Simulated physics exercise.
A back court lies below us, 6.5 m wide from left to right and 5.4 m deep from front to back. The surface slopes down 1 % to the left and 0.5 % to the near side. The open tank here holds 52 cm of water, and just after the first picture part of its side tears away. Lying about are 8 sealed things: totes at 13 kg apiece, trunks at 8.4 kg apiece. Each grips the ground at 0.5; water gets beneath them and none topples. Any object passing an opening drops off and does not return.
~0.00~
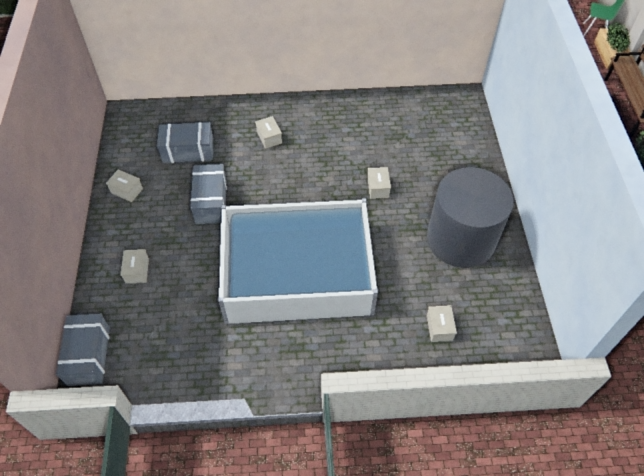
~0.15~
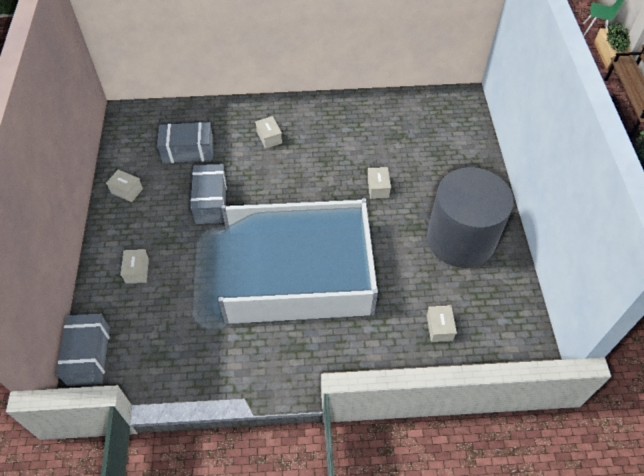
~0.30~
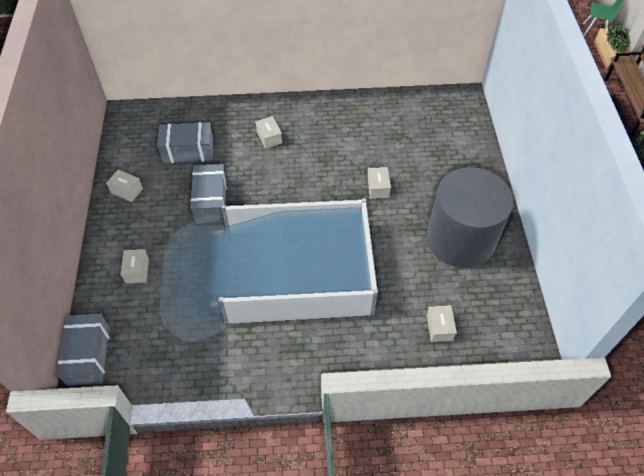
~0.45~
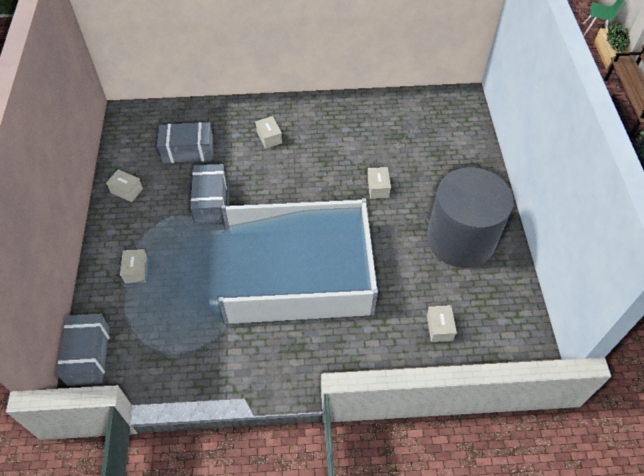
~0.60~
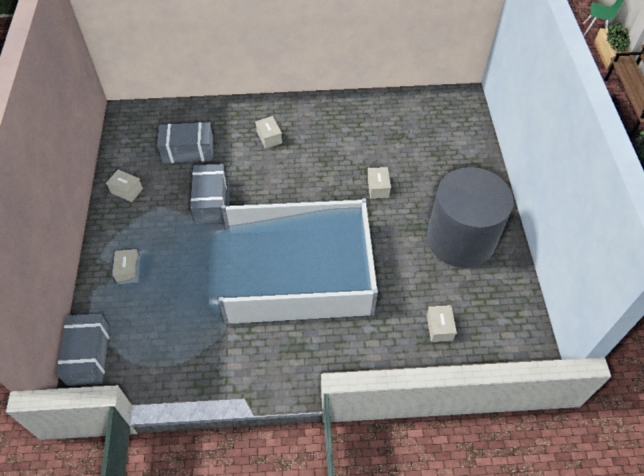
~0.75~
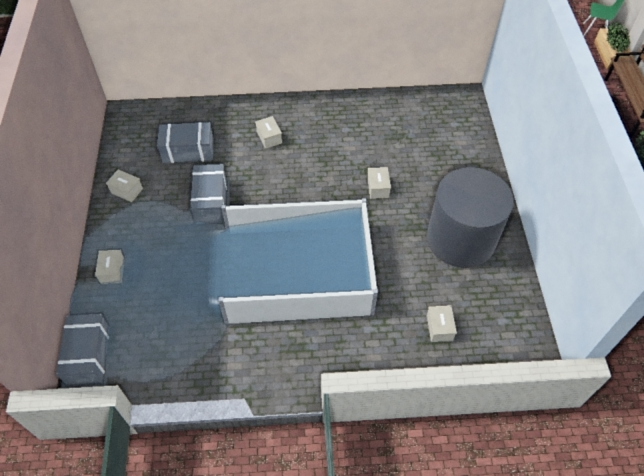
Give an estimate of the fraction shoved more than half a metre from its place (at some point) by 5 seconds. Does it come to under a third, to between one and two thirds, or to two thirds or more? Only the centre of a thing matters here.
Between one and two thirds.
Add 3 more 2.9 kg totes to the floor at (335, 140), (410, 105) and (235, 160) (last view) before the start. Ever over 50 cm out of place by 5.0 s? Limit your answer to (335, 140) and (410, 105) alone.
First falls shy, then falls shy.
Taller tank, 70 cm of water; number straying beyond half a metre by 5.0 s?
4.
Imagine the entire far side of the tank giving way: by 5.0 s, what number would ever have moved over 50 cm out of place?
Then the count would be 4.
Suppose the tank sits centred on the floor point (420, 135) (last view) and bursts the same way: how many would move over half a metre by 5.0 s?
5.
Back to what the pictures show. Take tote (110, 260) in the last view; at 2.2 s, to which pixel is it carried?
Look about (92, 222).
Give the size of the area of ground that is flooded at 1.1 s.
Flooded: Near 8.5 m2.
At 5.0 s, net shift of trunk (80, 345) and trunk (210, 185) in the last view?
Taking them in turn, I get 400 cm for the first and 10 cm for the second.
After 1.1 s 1 of 8 are over 50 cm from their spots; 1 afloat.
After 2.2 s 1 of 8 are over 50 cm from their spots; 2 afloat.
After 3.5 s 3 of 8 are over 50 cm from their spots; 1 afloat.
After 5.0 s 3 of 8 are over 50 cm from their spots, and 3 have been at some point; 2 afloat.
